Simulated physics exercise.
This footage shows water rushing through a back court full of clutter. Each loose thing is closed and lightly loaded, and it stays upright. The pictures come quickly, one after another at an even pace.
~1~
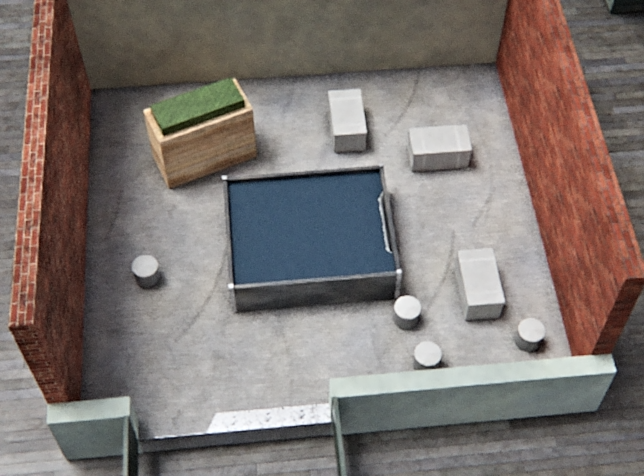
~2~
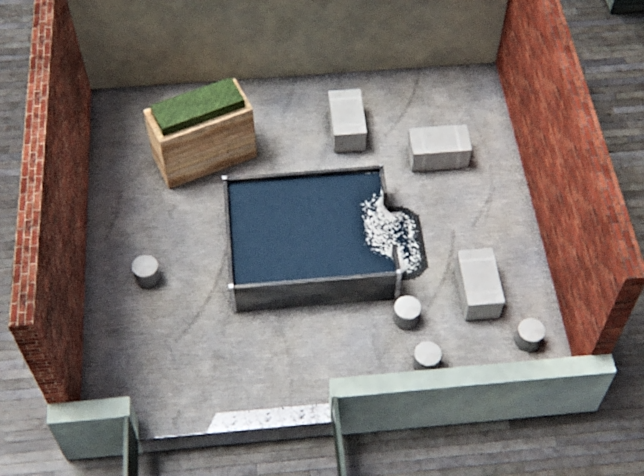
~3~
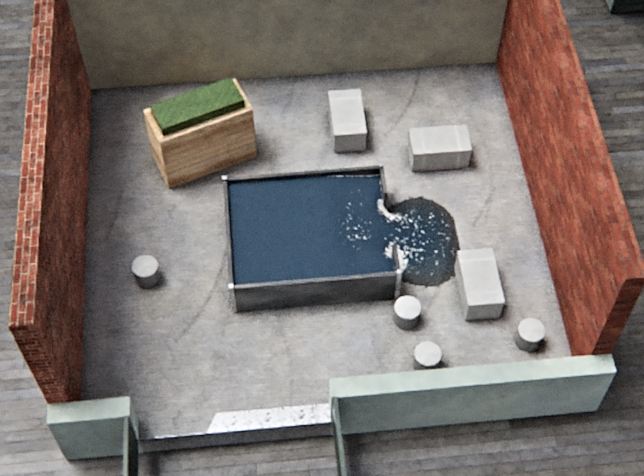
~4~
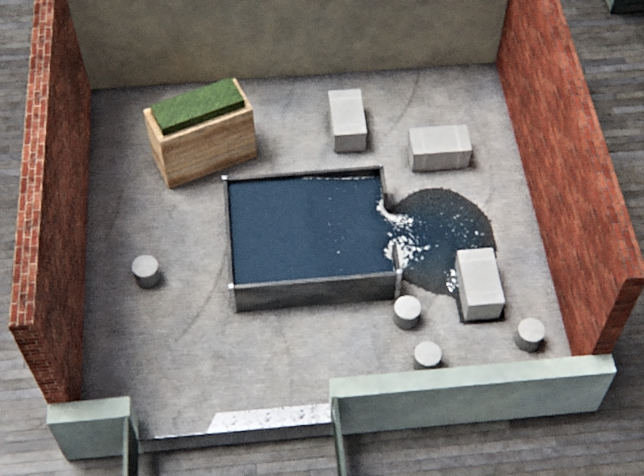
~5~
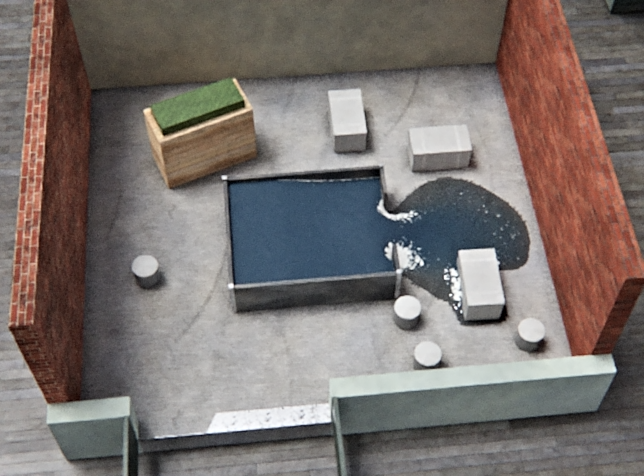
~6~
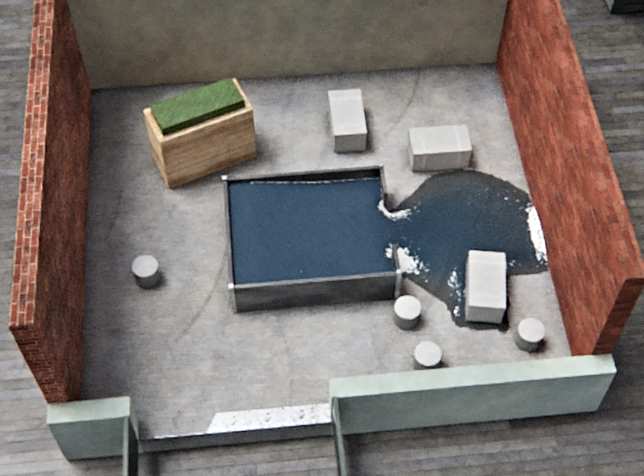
A dark blue rectangular pool stands at the centre of a grey-floored court, seen from high above through a still camera, between red brick walls left and right. A wooden planter topped with green sits upper left, with pale boxes and short cylinders scattered around. Water bursts through the pool's right side, foams, spreads across the floor to the right wall, and nudges the nearest box slightly.
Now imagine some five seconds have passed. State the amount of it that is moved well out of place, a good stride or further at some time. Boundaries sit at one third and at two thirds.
Within the middle band.
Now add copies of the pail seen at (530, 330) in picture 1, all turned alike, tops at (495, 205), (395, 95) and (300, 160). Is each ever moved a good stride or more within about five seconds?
Taking them one at a time: Goes the distance; falls short; falls short.
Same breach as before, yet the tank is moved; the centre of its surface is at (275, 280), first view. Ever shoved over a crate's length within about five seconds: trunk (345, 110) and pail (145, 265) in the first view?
Findings in sequence - stopped sooner; stopped sooner.
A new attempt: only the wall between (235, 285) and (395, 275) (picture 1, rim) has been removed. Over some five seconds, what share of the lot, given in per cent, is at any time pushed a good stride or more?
60 percent, give or take.
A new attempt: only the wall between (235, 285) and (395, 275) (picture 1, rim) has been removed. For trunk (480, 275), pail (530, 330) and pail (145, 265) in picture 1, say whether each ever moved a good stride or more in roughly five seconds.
In turn: Moved that far, moved that far, stayed within it.
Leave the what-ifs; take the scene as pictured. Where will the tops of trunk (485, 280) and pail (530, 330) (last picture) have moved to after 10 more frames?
I'd say about (530, 323) for the first and about (529, 358) for the second.
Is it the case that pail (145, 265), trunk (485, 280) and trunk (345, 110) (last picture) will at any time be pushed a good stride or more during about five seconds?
One, under that distance; two, displaced that much; three, under that distance.
A moment on, 0 of 8 are well off their spots; 0 afloat.
Next, 1 of 8 are well off their spots; 2 afloat.
Later, 3 of 8 are well off their spots; 1 afloat.
In the end, 4 of 8 are well off their spots, and 4 have been at some point; 1 afloat.
